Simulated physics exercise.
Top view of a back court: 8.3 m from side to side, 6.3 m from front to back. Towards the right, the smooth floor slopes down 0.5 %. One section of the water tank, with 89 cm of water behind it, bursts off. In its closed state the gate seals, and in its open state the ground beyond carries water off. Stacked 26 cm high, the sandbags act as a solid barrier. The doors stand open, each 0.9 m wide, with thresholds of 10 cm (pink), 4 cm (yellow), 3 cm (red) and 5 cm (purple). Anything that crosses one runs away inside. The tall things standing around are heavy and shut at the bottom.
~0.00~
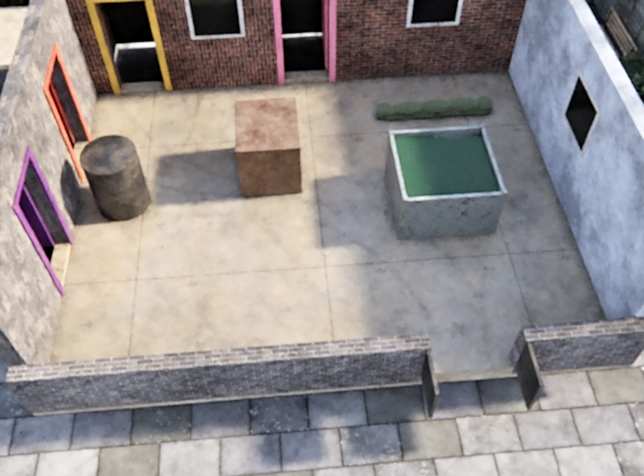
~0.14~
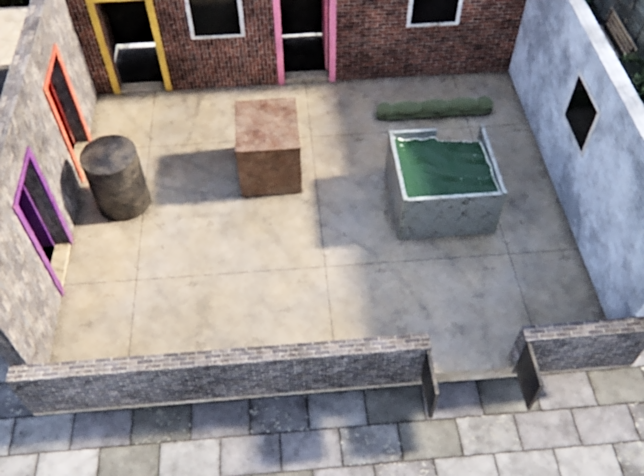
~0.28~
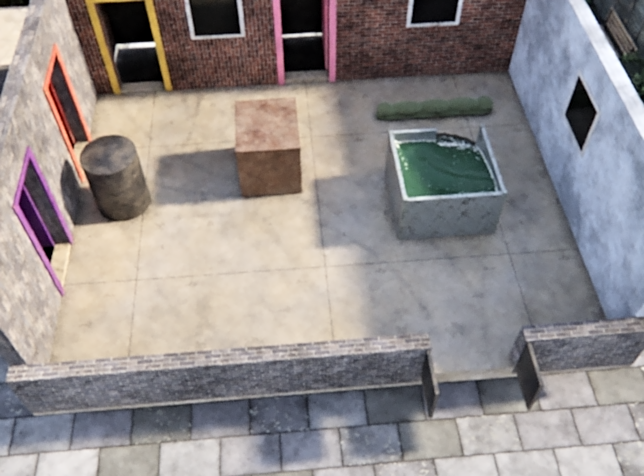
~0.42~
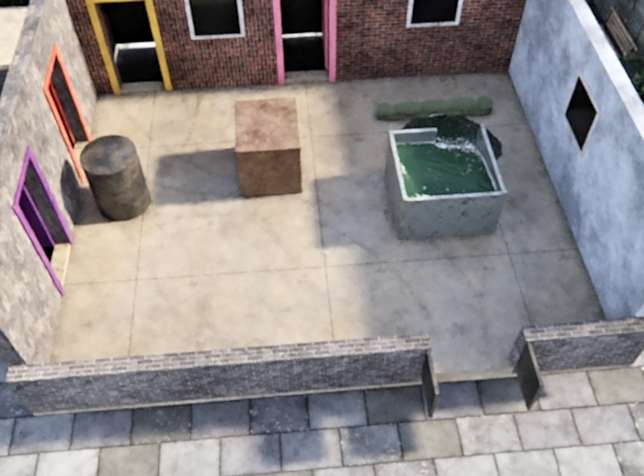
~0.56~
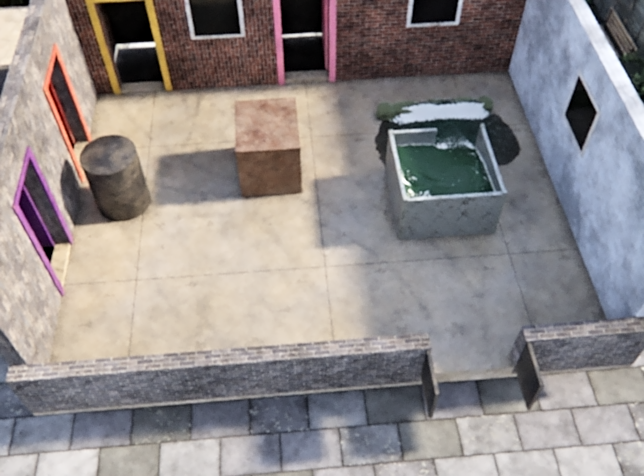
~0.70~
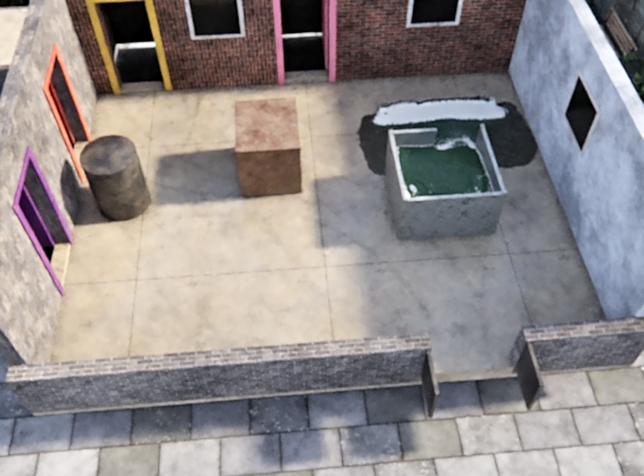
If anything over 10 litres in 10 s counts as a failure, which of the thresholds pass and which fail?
The pink door passes. The yellow door fails. The red door fails. The purple door passes.
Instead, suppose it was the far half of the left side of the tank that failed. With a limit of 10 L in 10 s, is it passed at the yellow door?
Yellow: Falls short.
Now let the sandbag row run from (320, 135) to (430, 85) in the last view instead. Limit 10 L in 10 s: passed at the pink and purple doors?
Against the limit, the pink door stays within it and the purple door stays within it.
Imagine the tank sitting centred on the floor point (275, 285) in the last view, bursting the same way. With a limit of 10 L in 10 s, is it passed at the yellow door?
Well, yellow ends up inside the mark.
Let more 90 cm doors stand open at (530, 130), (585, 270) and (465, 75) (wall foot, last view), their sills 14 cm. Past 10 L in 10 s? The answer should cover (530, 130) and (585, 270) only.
Well, the first one ends up on the high side, the second one on the low side.
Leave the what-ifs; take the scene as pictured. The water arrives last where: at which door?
That would be the purple door.
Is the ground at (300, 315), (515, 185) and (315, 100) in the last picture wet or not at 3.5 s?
Untouched, submerged, submerged.
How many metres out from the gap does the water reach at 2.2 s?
4.8 m.
After 1.4 s water covers 15 % of the floor and is deepest (46 cm) near (442, 119); pink door not reached, yellow door not reached, red door not reached, purple door not reached.
After 2.2 s water covers 30 % of the floor and is deepest (33 cm) near (433, 119); pink door 4 cm at the sill, 0 L in, yellow door not reached, red door not reached, purple door not reached.
After 3.5 s water covers 50 % of the floor and is deepest (24 cm) near (511, 78); pink door 3 cm at the sill, 0 L in, yellow door 3 cm at the sill, 0 L in, red door not reached, purple door not reached.
After 6.0 s water covers 70 % of the floor and is deepest (14 cm) near (513, 83); pink door 5 cm at the sill, 0 L in, yellow door 6 cm at the sill, 1 L in, red door 6 cm at the sill, 1 L in, purple door not reached.
After 10.0 s water covers 85 % of the floor and is deepest (8 cm) near (114, 180); pink door 3 cm at the sill, 0 L in, yellow door 7 cm at the sill, 36 L in, red door 7 cm at the sill, 59 L in, purple door 2 cm at the sill, 0 L in.
